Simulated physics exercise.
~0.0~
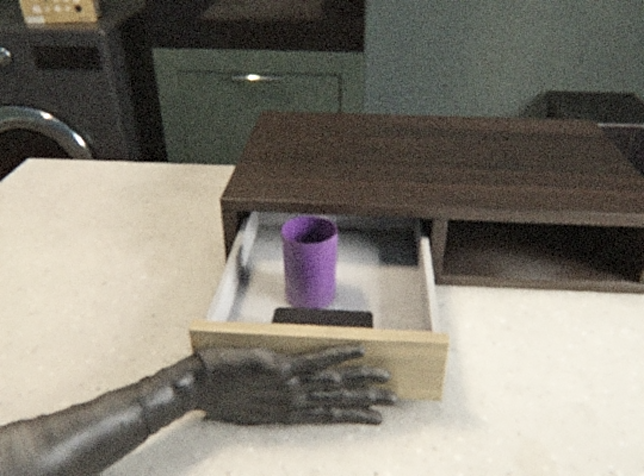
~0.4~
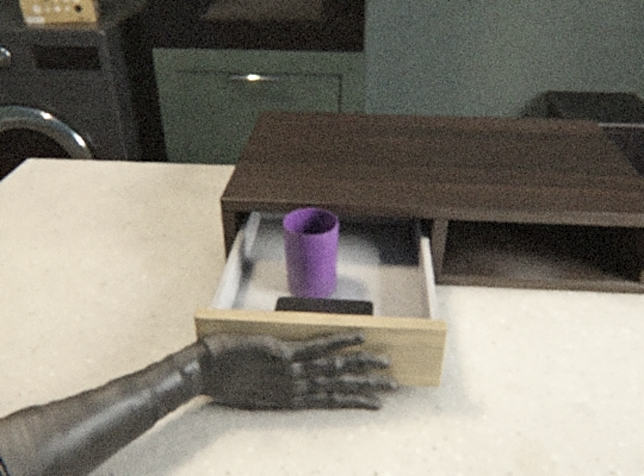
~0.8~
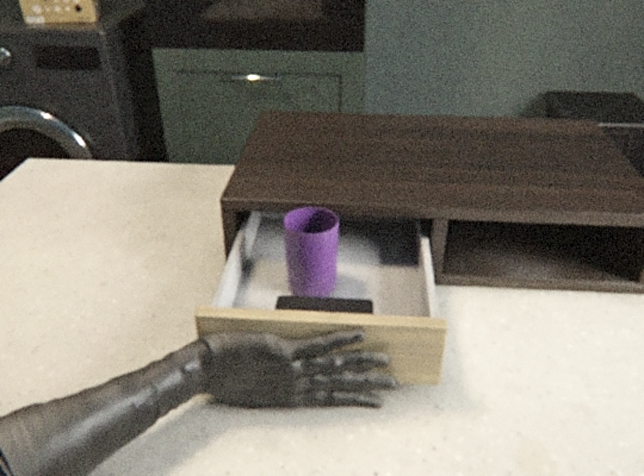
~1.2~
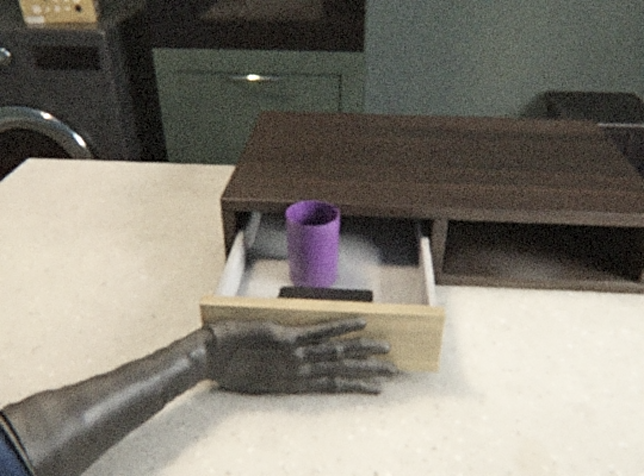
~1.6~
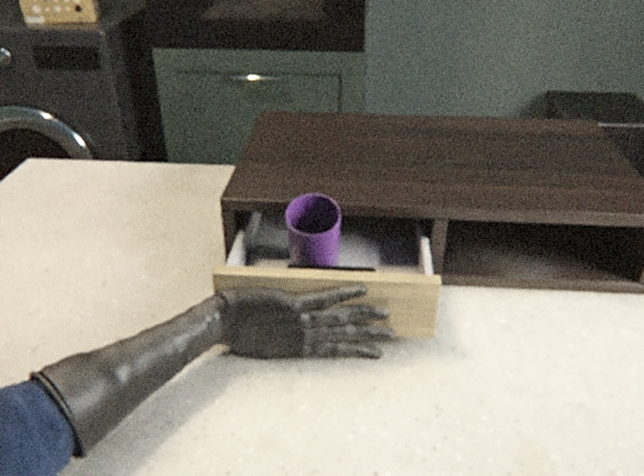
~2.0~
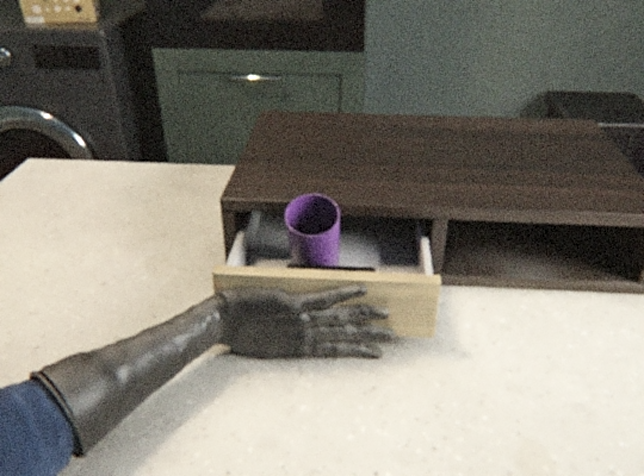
The clip shows a dark-gloved hand pushing in the open drawer of a low dark wood cabinet, carrying an upright purple beaker and a flat black case, until the beaker tilts near the cabinet's top edge and the drawer stops, still partly open.
